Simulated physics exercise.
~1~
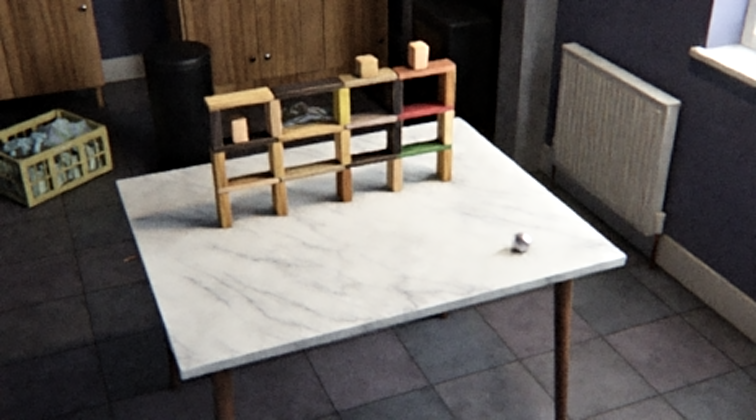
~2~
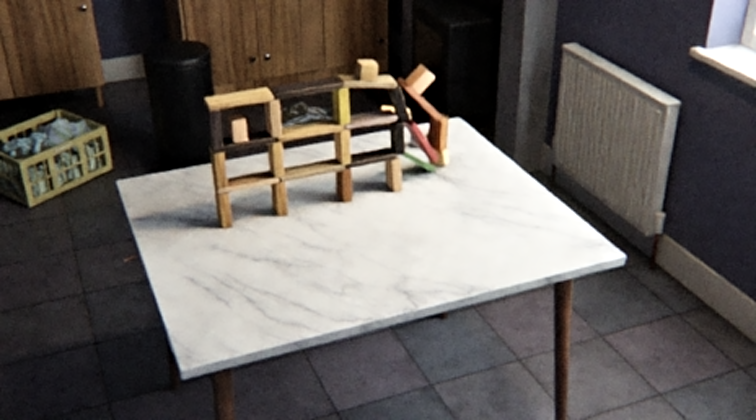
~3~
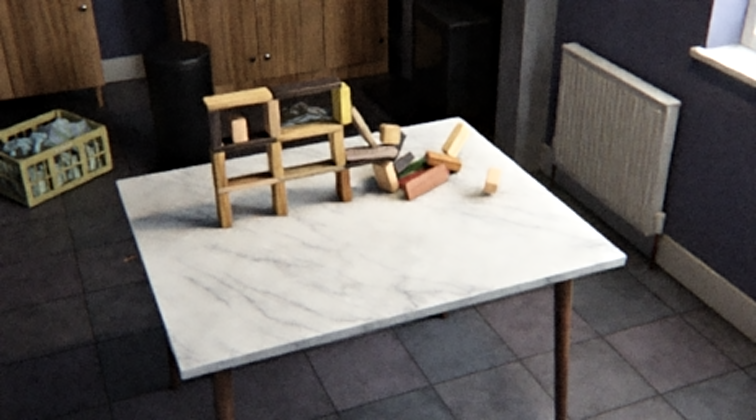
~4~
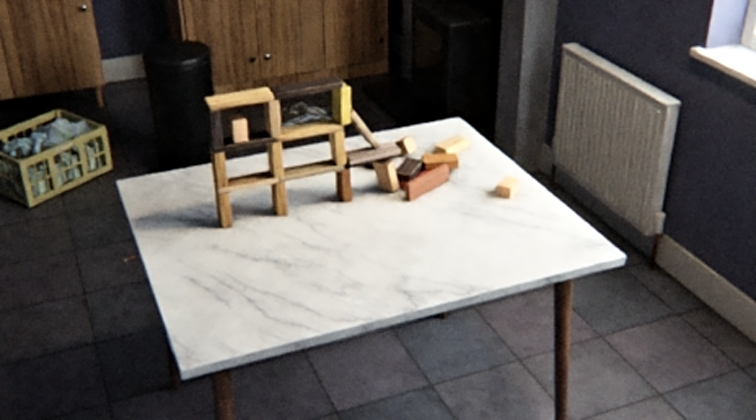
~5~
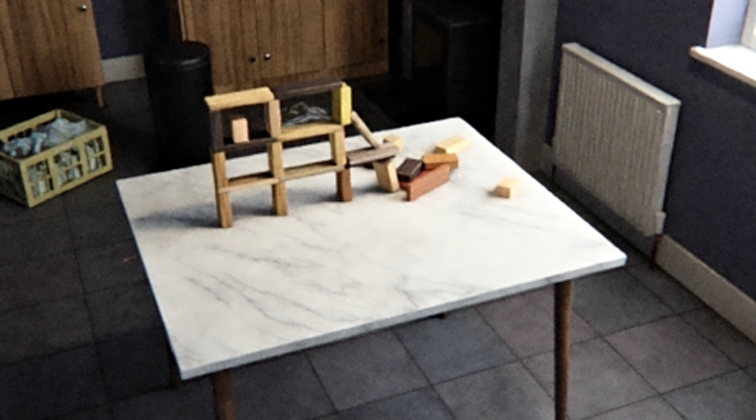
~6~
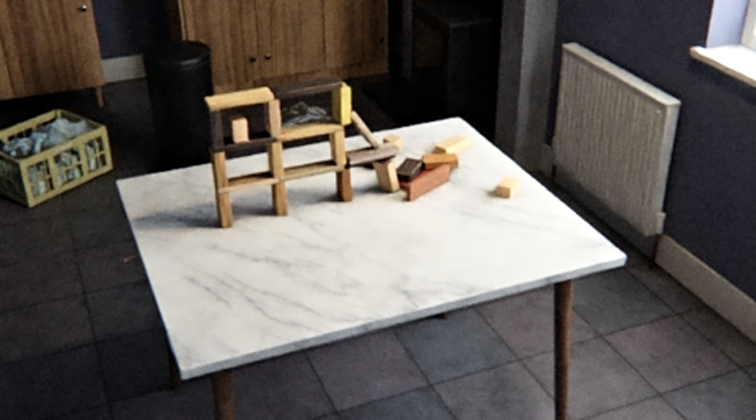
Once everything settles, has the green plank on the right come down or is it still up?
The green plank comes down. It drops along with the right end of the structure as that section collapses onto the table.
